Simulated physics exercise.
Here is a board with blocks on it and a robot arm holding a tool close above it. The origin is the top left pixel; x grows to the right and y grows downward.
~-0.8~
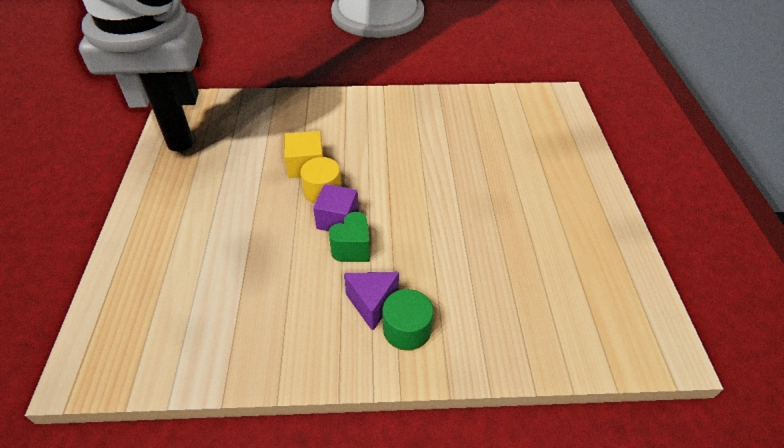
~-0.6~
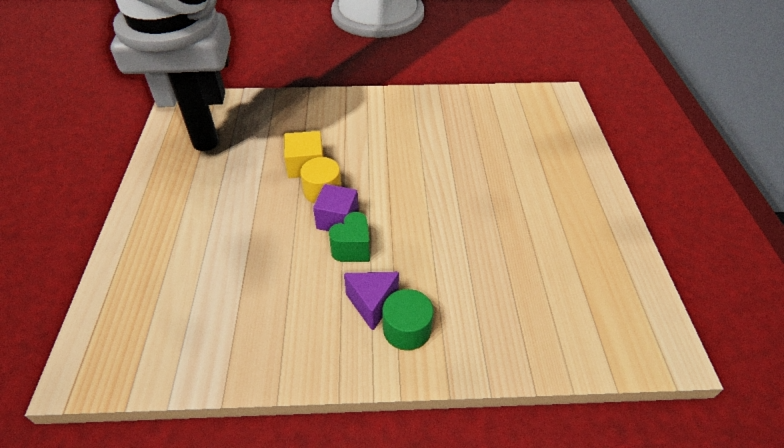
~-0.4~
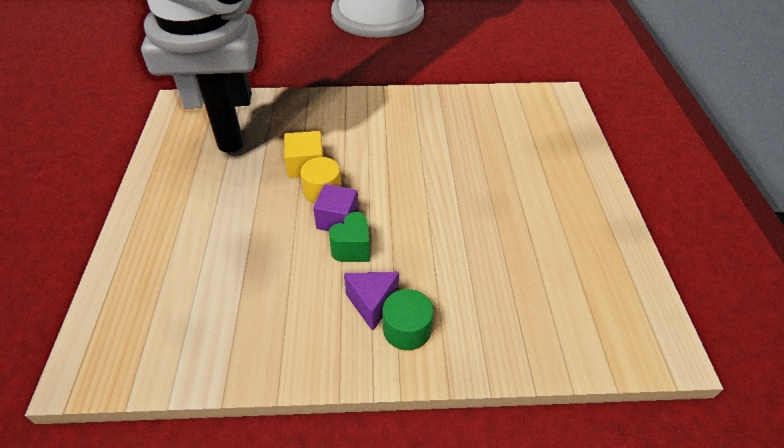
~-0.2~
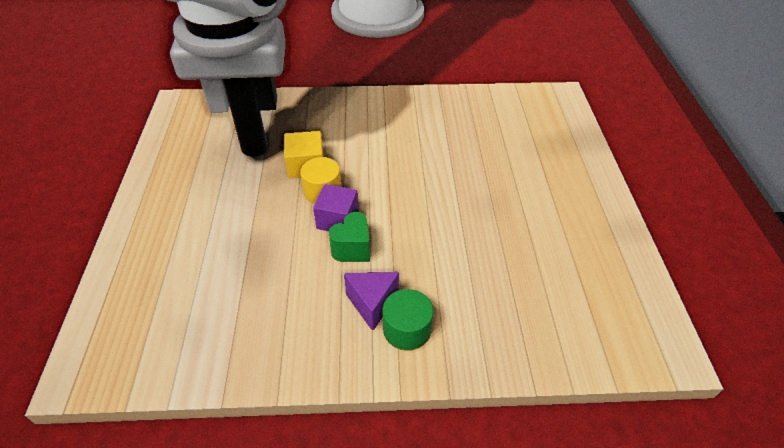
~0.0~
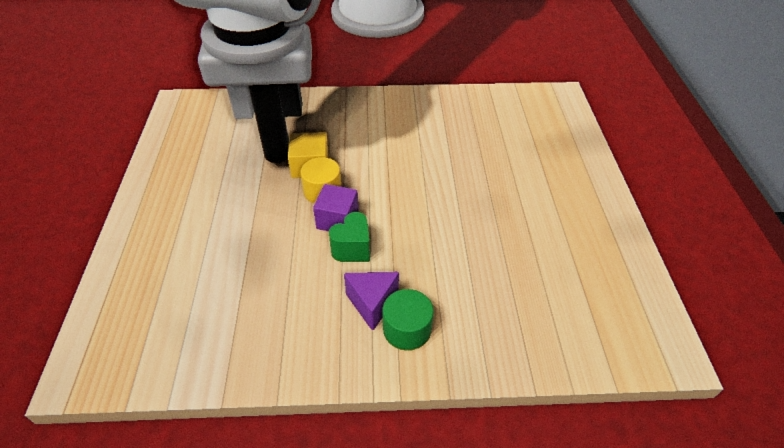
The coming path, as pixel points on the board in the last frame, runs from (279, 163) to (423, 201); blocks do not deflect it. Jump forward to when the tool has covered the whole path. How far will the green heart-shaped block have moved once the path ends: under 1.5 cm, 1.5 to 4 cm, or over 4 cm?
The move is short, under 1.5 cm.
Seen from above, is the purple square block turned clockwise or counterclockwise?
The block turns counter-clockwise.
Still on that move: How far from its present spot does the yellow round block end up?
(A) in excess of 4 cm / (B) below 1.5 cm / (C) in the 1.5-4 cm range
Option C.
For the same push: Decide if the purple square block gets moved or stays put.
Shifted.
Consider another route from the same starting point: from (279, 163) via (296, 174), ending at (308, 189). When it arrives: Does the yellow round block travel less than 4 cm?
Going by the path, yes.
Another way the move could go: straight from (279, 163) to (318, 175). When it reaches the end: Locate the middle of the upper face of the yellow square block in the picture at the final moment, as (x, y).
At the end it should sit near (345, 142).
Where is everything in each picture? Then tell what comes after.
Tool's lower end (181, 144); yellow square block (303, 143); yellow round block (320, 169); purple square block (336, 198); green heart-shaped block (351, 228), in the first picture.
Tool (206, 143); blocks still, in the second picture.
Tool (231, 144); blocks still, in the third picture.
Tool (255, 148); blocks still, in the fourth picture.
Tool (278, 155); yellow square block (307, 144); yellow round block (320, 169); purple square block (336, 198); green heart-shaped block (351, 228), in the fifth picture.
What follows on the original path. One third of the way, tool (325, 167); yellow square block (351, 142), turned 30° anticlockwise; yellow round block (326, 177); purple square block (335, 203), turned 15° anticlockwise; green heart-shaped block (354, 230).
Two thirds of the way, tool (374, 180); yellow square block (364, 140), turned 60° anticlockwise; yellow round block (330, 181); purple square block (333, 209), turned 35° anticlockwise; green heart-shaped block (355, 231), turned 15° clockwise.
At the end, tool (424, 193); yellow square block (364, 140), turned 60° anticlockwise; yellow round block (330, 181); purple square block (333, 209), turned 35° anticlockwise; green heart-shaped block (355, 231), turned 15° clockwise.
